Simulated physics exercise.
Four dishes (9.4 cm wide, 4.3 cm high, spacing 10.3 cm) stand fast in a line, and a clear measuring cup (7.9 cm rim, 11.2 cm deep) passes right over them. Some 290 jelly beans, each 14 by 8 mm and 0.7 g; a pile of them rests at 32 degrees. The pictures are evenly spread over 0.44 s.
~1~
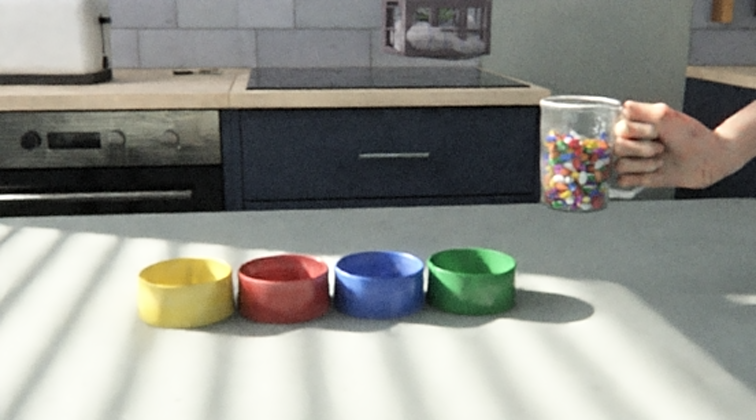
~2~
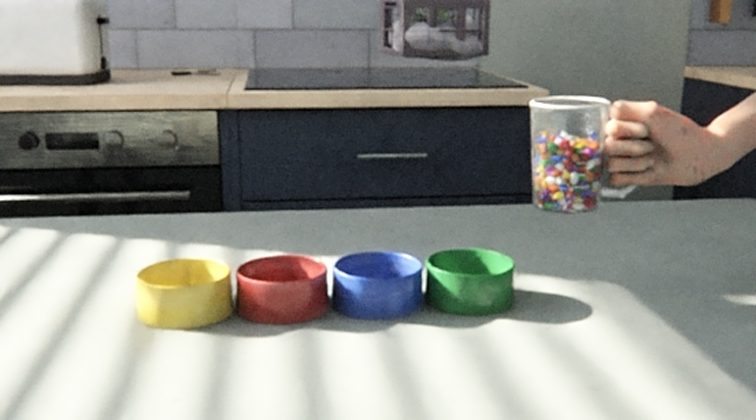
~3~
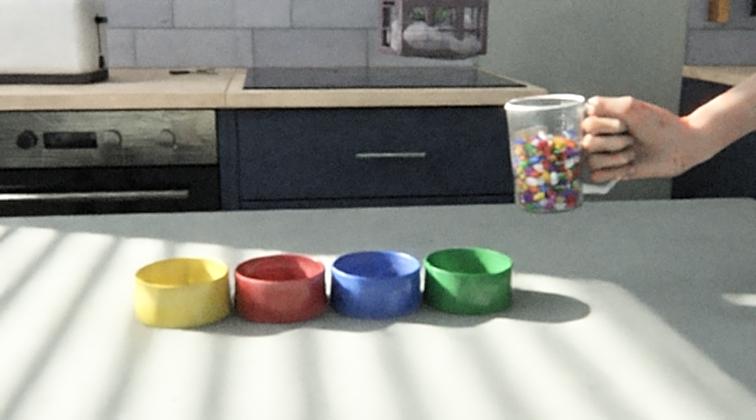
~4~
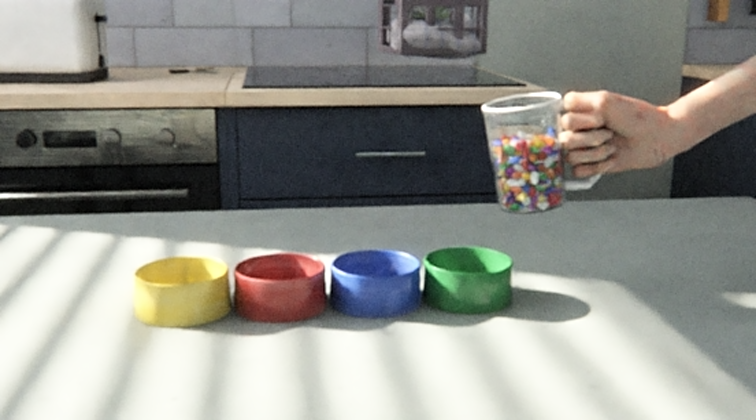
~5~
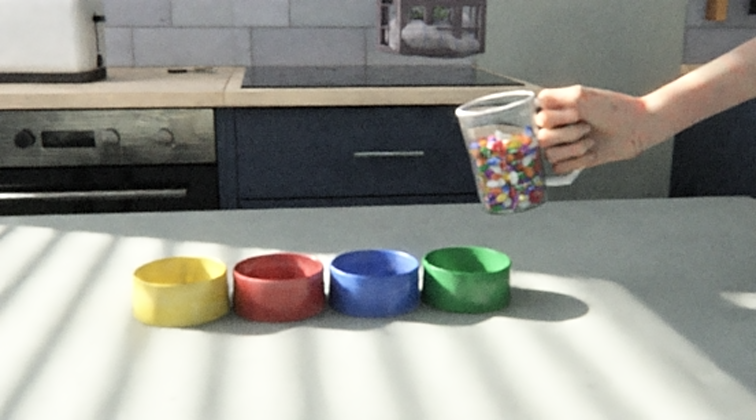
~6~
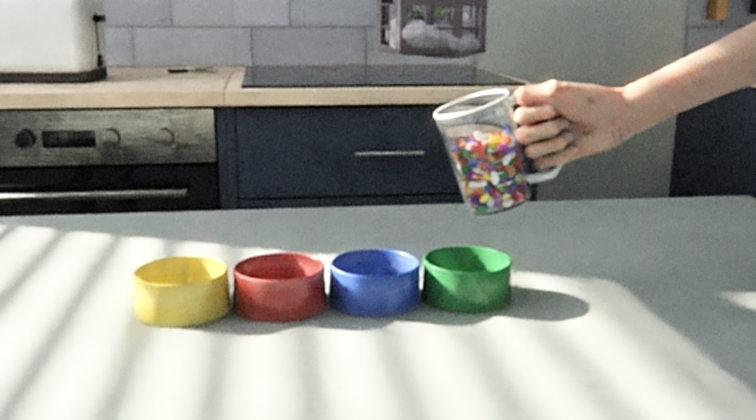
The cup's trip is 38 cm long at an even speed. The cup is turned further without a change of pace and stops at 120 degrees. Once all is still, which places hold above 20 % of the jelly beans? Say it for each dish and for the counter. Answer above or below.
Red: Below, blue: Below, green: Below, yellow: Above, counter: Above.
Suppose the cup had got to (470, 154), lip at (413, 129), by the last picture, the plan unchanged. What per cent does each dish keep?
Red 0, blue 0, green 0, yellow 60.
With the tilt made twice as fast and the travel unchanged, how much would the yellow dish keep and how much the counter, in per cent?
In that case yellow 70; counter 30.
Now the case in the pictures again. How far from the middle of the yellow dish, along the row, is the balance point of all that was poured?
About 4 cm to its left.
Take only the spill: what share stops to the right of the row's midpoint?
Roughly 0 per cent.
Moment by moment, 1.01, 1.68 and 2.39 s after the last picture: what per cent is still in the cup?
About 100, 100, 10.
Then, 1.01 s after the last picture, tilt 65 degrees; cup holds 100 %.
Then, 1.68 s after the last picture, tilt 97 degrees; cup holds 100 %.
Then, 2.39 s after the last picture, tilt 120 degrees; cup holds 10 %, yellow 65 %.
In the end, red 0 %, blue 0 %, green 0 %, yellow 70 %, counter 30 %.
